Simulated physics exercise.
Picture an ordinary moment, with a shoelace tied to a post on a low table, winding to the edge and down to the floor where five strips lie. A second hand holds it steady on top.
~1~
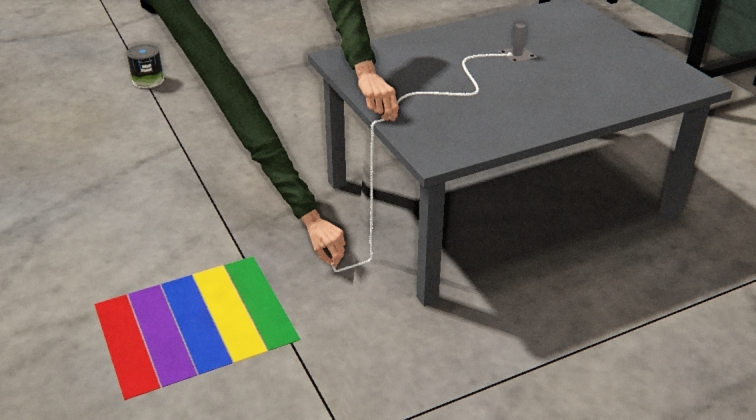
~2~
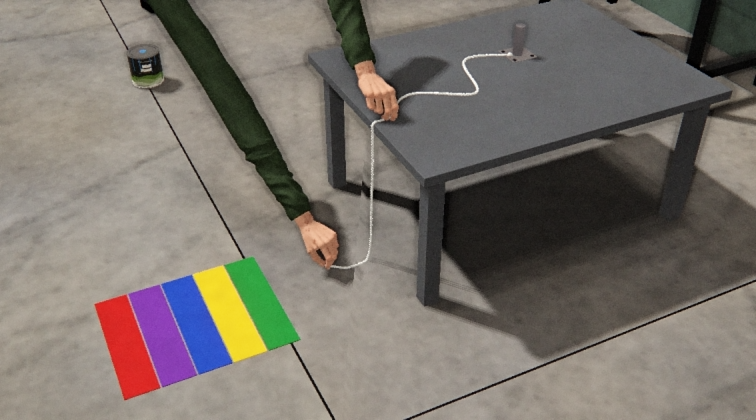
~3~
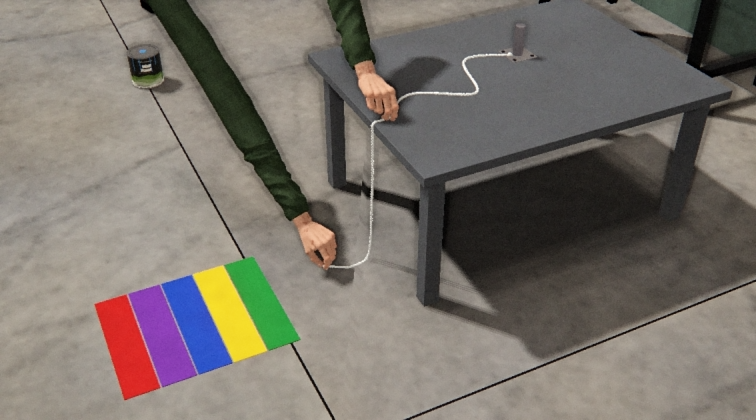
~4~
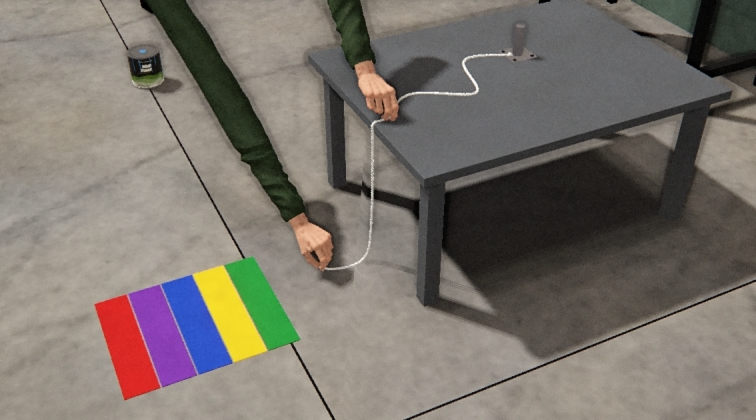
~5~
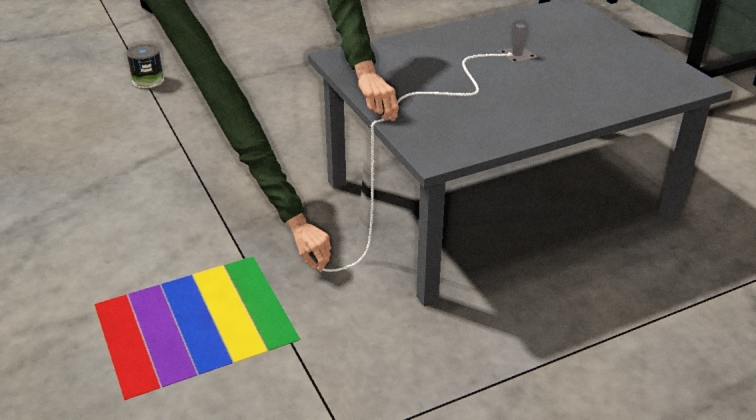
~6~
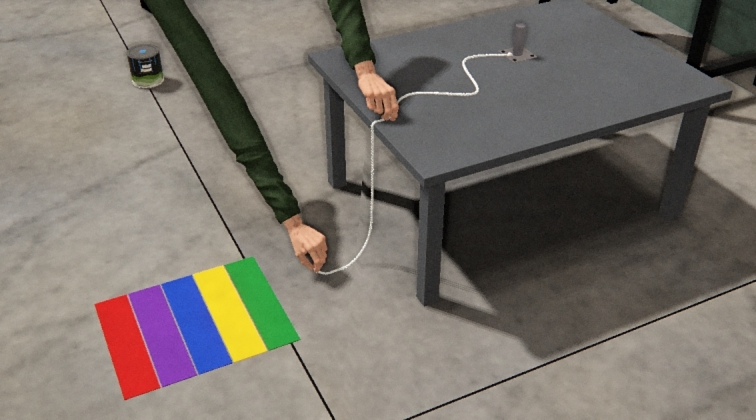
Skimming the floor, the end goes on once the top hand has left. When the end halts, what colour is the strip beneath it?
Purple.
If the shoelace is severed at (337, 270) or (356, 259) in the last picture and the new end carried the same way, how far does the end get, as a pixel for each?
You'd find it around (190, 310) the first time and around (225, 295) the second.
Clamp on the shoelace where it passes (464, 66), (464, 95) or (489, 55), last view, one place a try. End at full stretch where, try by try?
Roughly (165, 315), (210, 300) and (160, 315).
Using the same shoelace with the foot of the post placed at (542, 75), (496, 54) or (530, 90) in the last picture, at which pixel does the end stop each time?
In order, near (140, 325), (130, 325) and (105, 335).
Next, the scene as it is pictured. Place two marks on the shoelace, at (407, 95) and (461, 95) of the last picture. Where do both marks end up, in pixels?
Result - first point (370, 117), second point (413, 98).
Soon after, end near (212, 301); over yellow.
After that, end near (174, 313); over blue.
At the stop, end near (152, 320); over purple. The end stops over the purple strip.
